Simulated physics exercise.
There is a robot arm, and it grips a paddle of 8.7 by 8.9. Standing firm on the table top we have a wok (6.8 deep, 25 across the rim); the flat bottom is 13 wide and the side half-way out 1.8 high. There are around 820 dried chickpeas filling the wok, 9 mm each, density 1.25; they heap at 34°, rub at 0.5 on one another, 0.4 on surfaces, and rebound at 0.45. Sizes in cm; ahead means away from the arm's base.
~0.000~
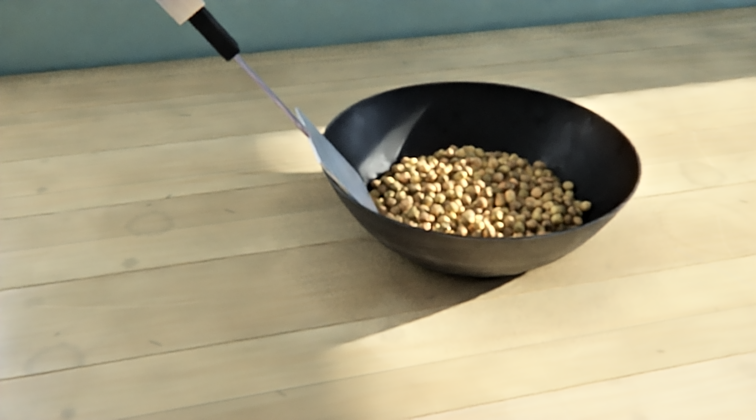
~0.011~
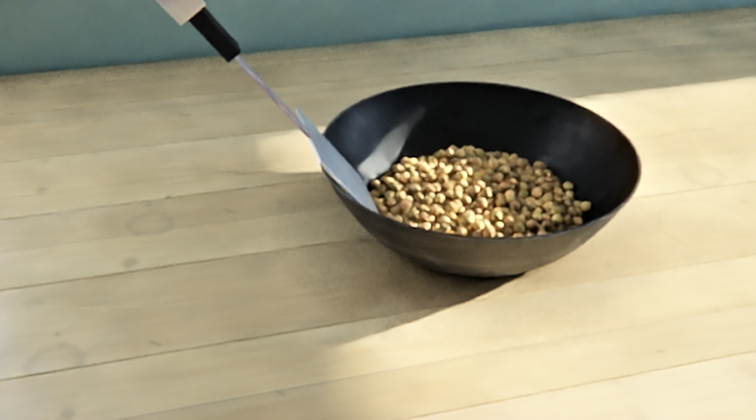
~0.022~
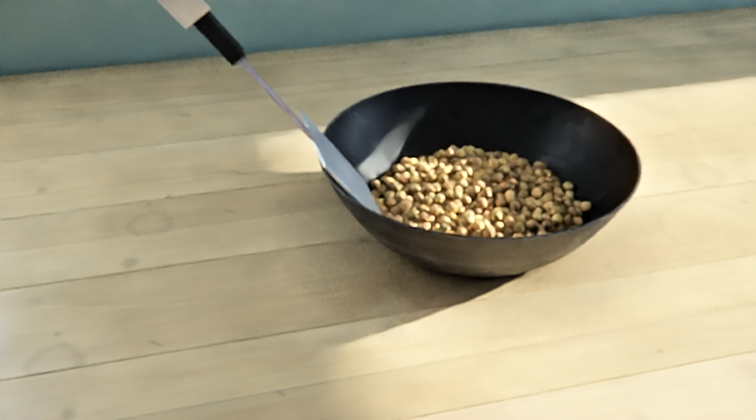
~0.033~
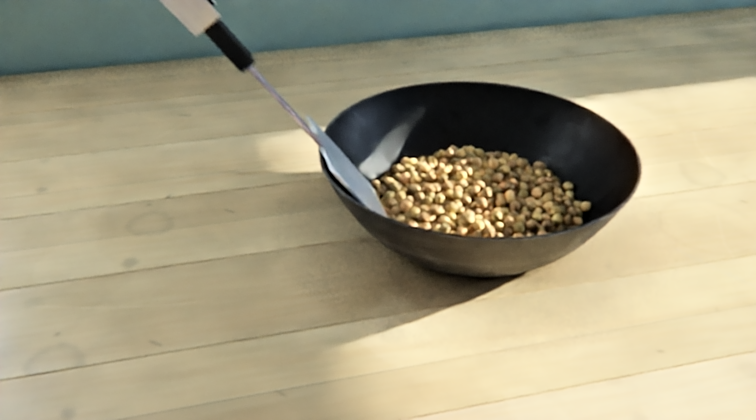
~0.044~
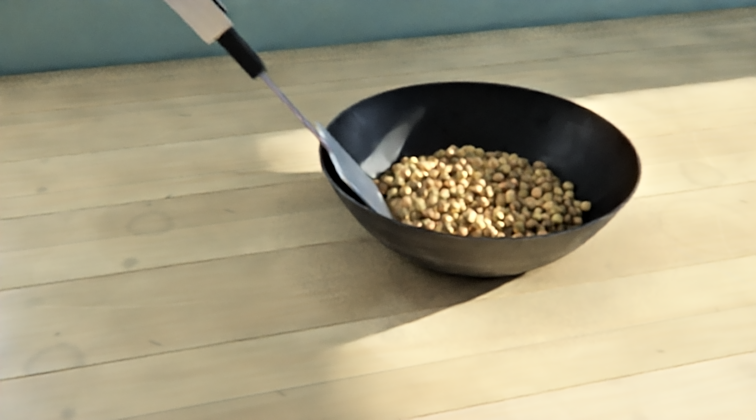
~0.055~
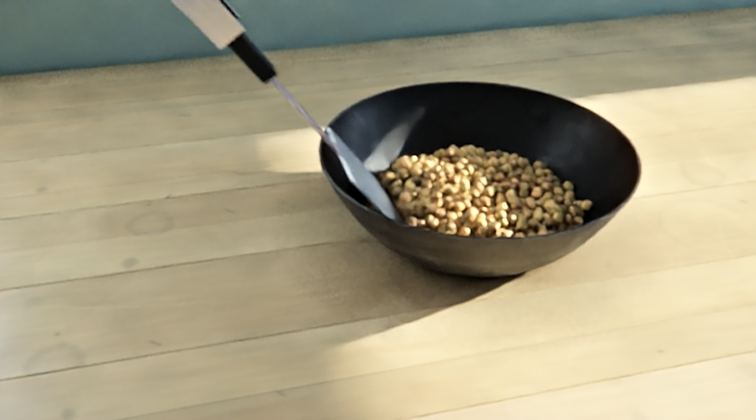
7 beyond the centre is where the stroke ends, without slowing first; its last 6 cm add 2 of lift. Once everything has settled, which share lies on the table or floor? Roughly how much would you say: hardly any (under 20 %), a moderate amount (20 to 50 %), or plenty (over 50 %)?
I'd say hardly any.
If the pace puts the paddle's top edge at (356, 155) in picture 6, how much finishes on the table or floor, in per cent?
Expect about 25 per cent there.
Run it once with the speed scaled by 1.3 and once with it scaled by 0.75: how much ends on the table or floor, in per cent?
Estimates in order: 20 per cent, 5 per cent.
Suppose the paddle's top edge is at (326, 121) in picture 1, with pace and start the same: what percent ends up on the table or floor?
About 10 per cent.
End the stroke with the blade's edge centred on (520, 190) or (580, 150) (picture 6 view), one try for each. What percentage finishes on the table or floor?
First try about 0 percent, second about 35 percent.
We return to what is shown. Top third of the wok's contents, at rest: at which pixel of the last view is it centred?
Approximately at pixel (569, 167).
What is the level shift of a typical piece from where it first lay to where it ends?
The answer is about 3 cm.
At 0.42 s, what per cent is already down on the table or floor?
Around 5 %.
By 0.12 s, sloping 54°, highest piece 6 above the table; 822 in the wok.
By 0.19 s, sloping 54°, highest piece 6 above the table; 822 in the wok.
By 0.42 s, sloping 54°, highest piece 11 above the table; 737 in the wok, 42 on the table or floor, 43 on the blade or in flight.
By 1.47 s, sloping 54°, highest piece 7 above the table; 735 in the wok, 87 on the table or floor.
Final count, 735 in the wok, 87 on the table or floor. That is 11 % on the table or floor.
